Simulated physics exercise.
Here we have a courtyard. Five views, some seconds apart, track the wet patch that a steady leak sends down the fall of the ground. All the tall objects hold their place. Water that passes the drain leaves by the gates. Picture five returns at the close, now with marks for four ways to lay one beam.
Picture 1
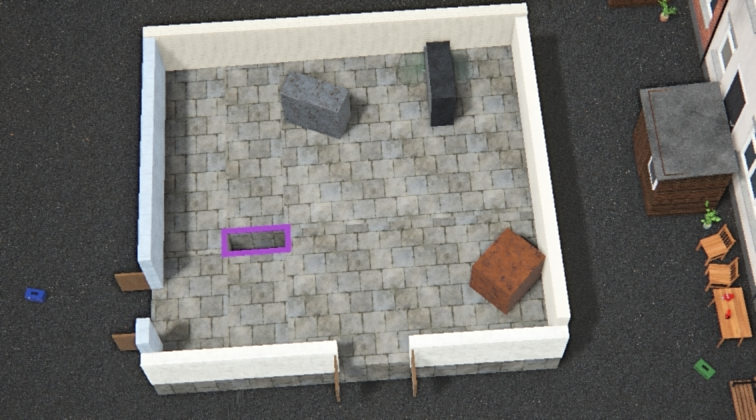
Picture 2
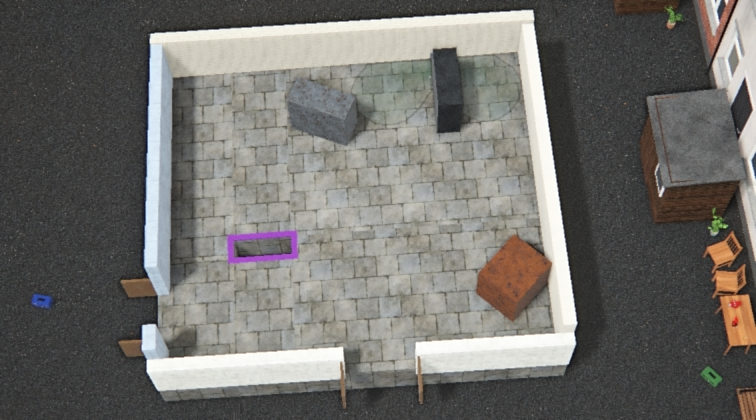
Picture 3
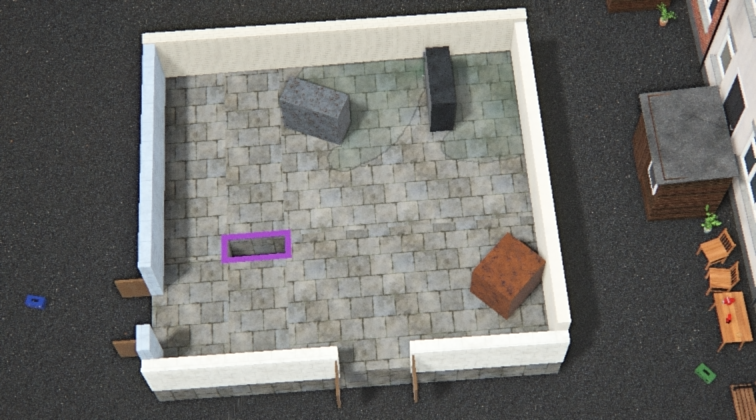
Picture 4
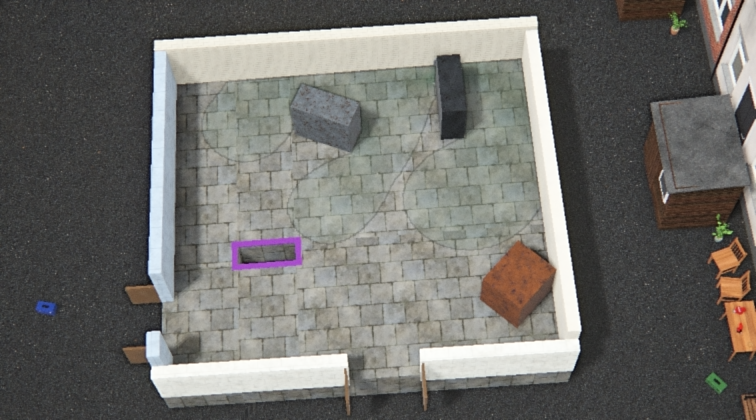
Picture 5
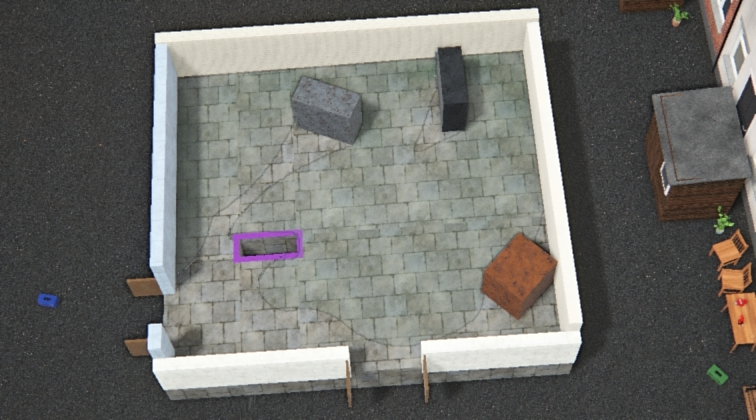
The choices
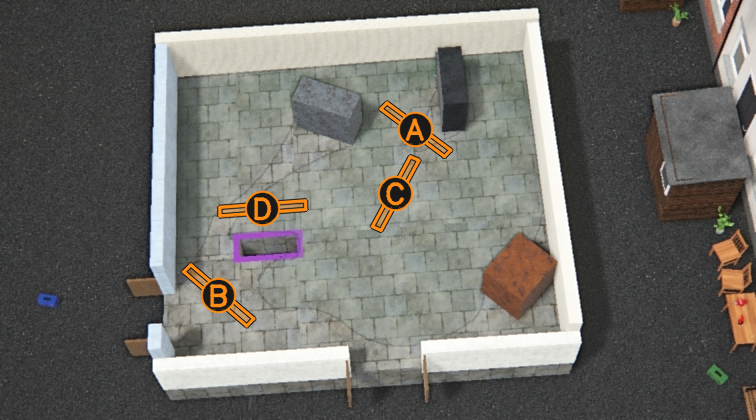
The video shows a walled paved courtyard from above as a thin, greenish sheet of water spreads from near the dark block at the upper right, across the paving and around the still blocks, reaching the purple-rimmed drain.
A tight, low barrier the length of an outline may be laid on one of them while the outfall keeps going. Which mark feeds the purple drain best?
It is B.
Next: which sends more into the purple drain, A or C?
That would be C.
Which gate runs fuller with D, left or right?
The left one.
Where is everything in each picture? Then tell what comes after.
Outfall partly hidden; purple drain at (256, 240); open gate at (163, 316); open gate at (374, 353); water covers 2 % of the ground and shows as far out as (404, 76); purple drain still dry.
Water covers 9 % of the ground and shows as far out as (372, 117); purple drain still dry.
Water covers 18 % of the ground and shows as far out as (343, 169); purple drain still dry.
Water covers 39 % of the ground and shows as far out as (212, 140); purple drain still dry.
Water covers 69 % of the ground and shows as far out as (182, 258); purple drain taking water.
On the marked copy, A from (383, 106) to (447, 153); B from (187, 268) to (250, 322); C from (376, 228) to (414, 158); D from (219, 211) to (305, 205).
For position A, about 6 % of the stream runs into the purple drain, about 94 % out by the gates.
For position B, about 21 % of the stream runs into the purple drain, about 79 % out by the gates.
For position C, about 11 % of the stream runs into the purple drain, about 88 % out by the gates.
For position D, about 10 % of the stream runs into the purple drain, about 90 % out by the gates.
